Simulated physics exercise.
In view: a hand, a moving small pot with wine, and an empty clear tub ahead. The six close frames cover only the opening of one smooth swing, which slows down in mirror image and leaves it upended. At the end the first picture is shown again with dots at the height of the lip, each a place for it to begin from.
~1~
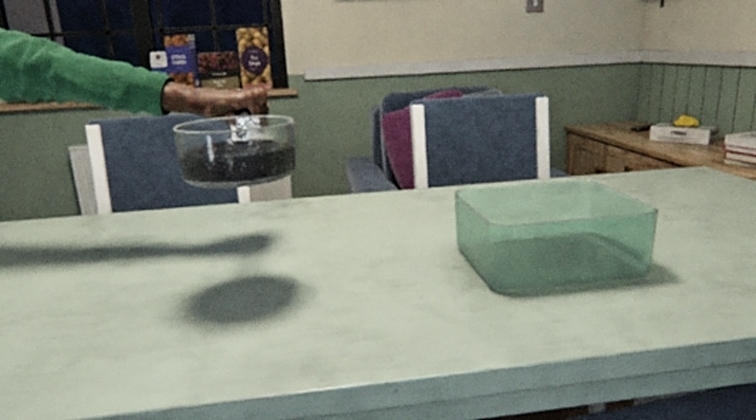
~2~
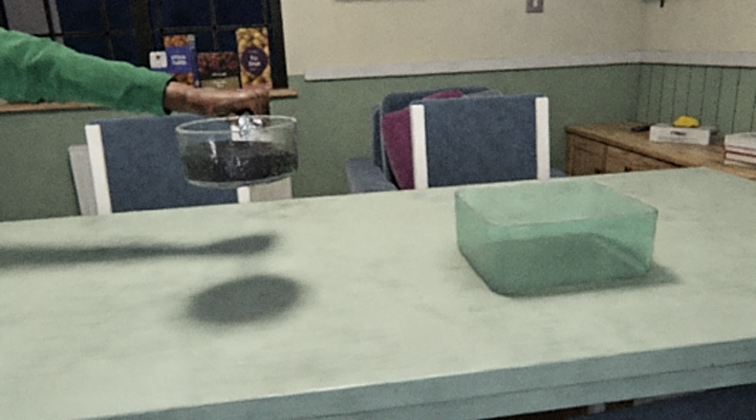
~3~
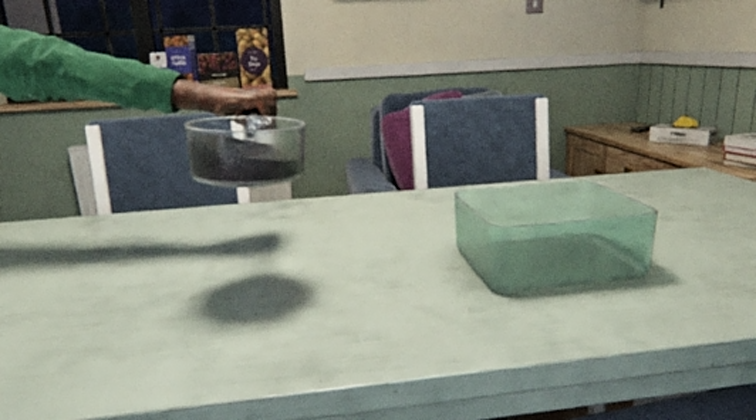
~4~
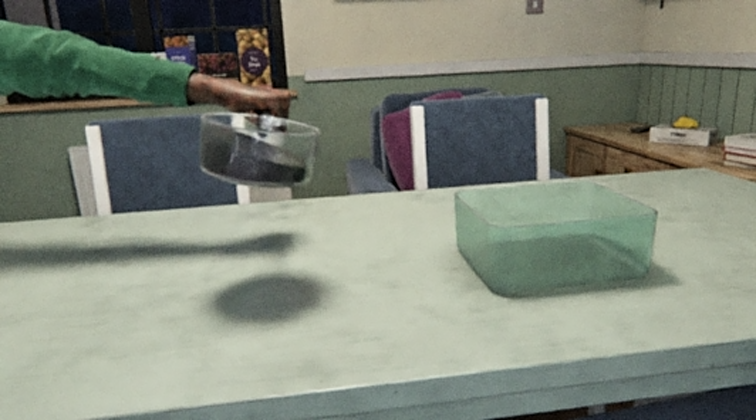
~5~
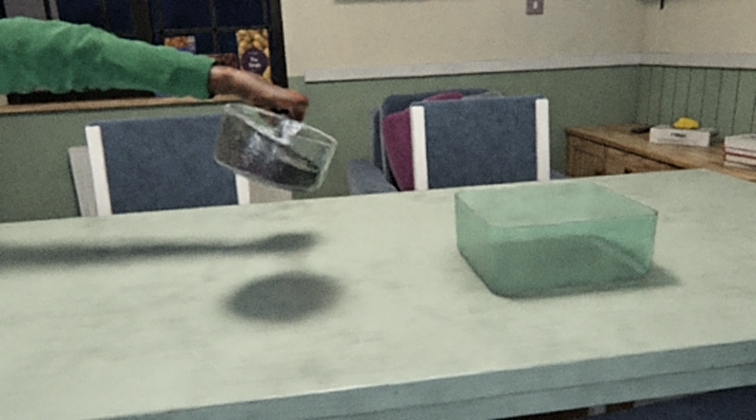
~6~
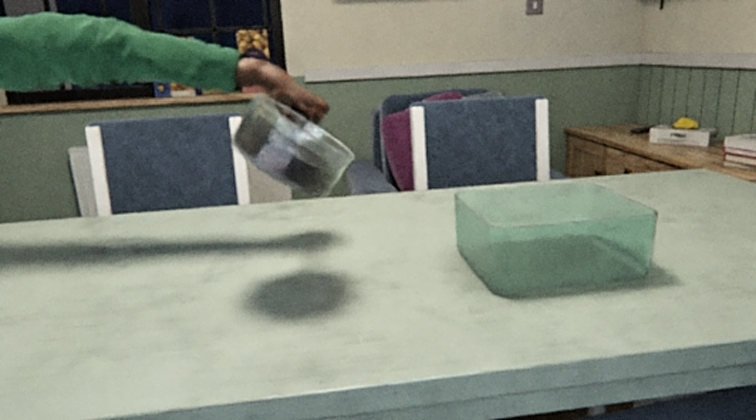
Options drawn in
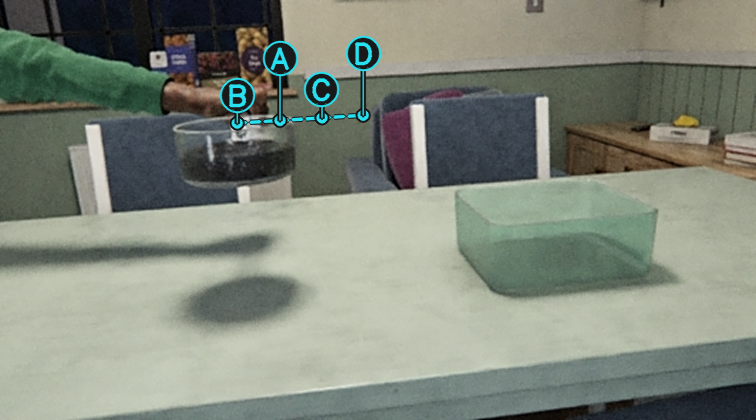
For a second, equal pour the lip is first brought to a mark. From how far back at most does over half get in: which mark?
The limit is C.
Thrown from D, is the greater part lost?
No, that is safe.
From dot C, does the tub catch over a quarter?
Yes, it does.
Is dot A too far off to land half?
Yes, that goes wrong.
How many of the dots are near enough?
Two of them.
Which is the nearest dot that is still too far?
A.
On the marked copy, A at (280, 120); B at (237, 123); C at (321, 117); D at (363, 115).
With A, about 19 % lands in the tub, 75 % falls short and 6 % goes beside or beyond.
With B, about 0 % lands in the tub, 95 % falls short and 5 % goes beside or beyond.
With C, about 70 % lands in the tub, 9 % falls short and 20 % goes beside or beyond.
With D, about 73 % lands in the tub, 5 % falls short and 22 % goes beside or beyond.
